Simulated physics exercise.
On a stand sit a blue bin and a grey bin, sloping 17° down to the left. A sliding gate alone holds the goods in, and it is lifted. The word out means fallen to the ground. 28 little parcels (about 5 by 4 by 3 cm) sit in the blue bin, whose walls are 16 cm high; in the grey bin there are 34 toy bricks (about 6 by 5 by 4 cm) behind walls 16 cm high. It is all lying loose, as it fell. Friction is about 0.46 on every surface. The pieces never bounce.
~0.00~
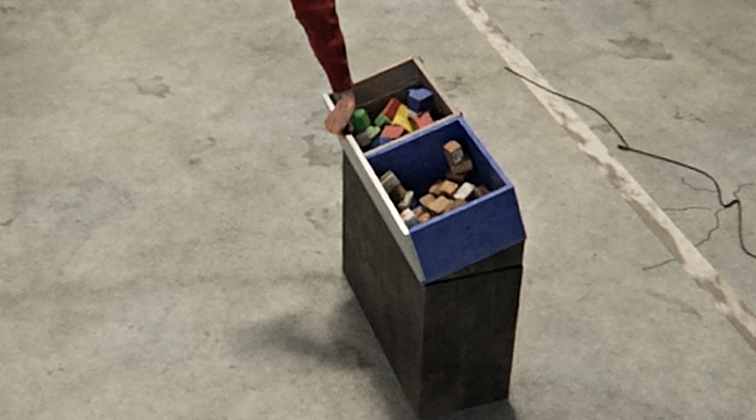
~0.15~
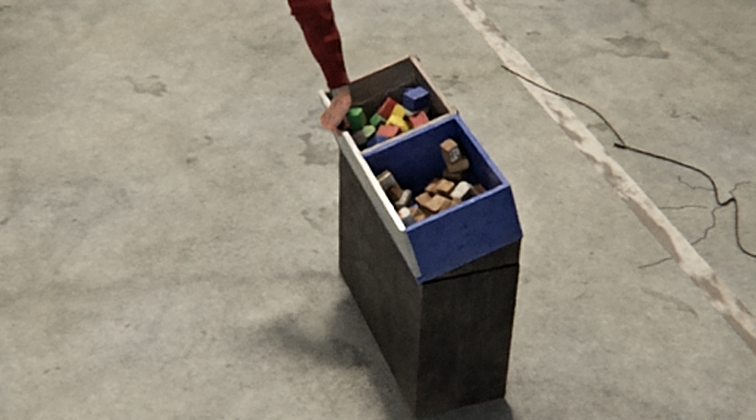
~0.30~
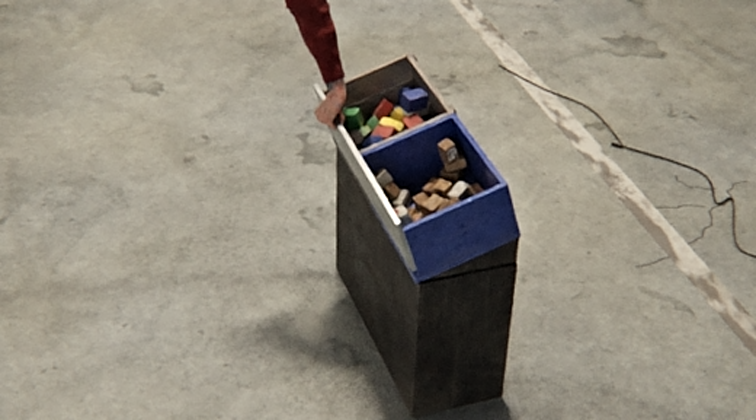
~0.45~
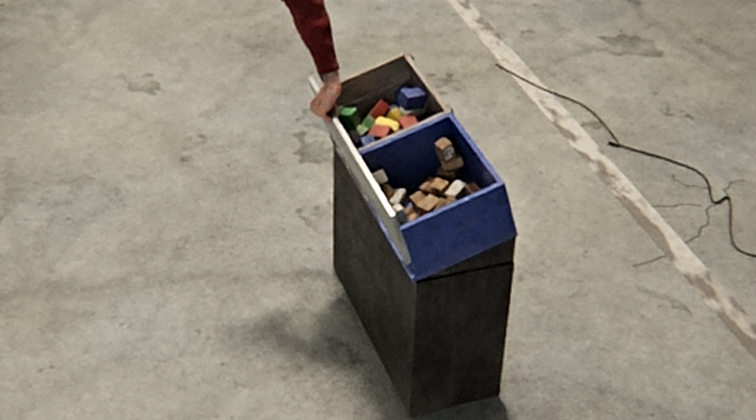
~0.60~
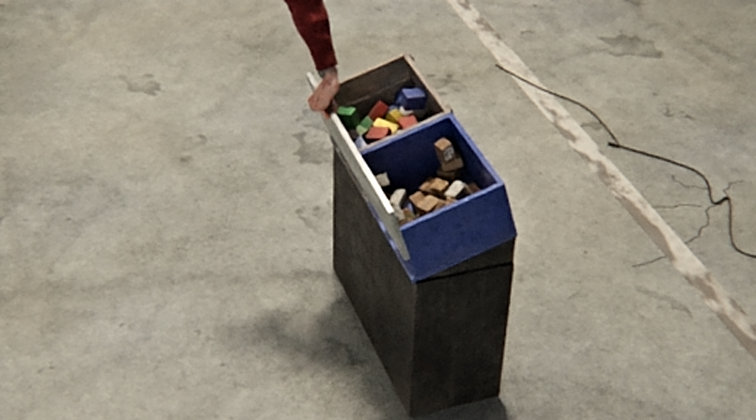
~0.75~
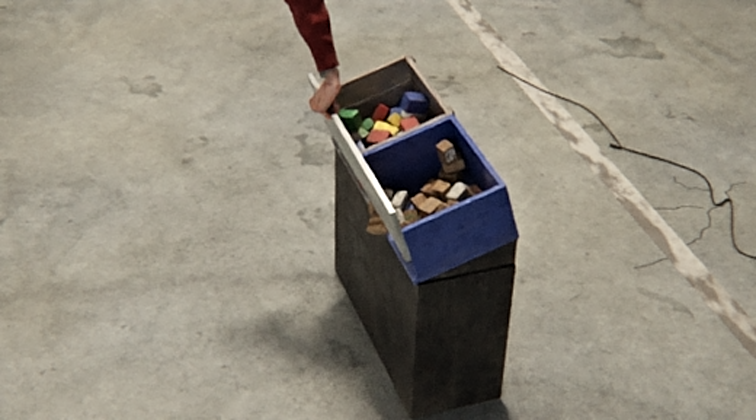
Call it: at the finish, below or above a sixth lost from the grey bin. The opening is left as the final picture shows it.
Below a sixth.
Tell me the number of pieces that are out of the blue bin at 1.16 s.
Blue bin - about 3 out by that time.
After 1.16 s, blue bin 25 in, 3 out and grey bin 34 in, 0 out.
After 1.67 s, blue bin 22 in, 6 out and grey bin 34 in, 0 out.
After 2.38 s, blue bin 22 in, 6 out and grey bin 34 in, 0 out.
When it is over (at 3.30 s), blue bin 22 in, 6 out and grey bin 34 in, 0 out. Asked share, 0 of 34, 0 per cent.
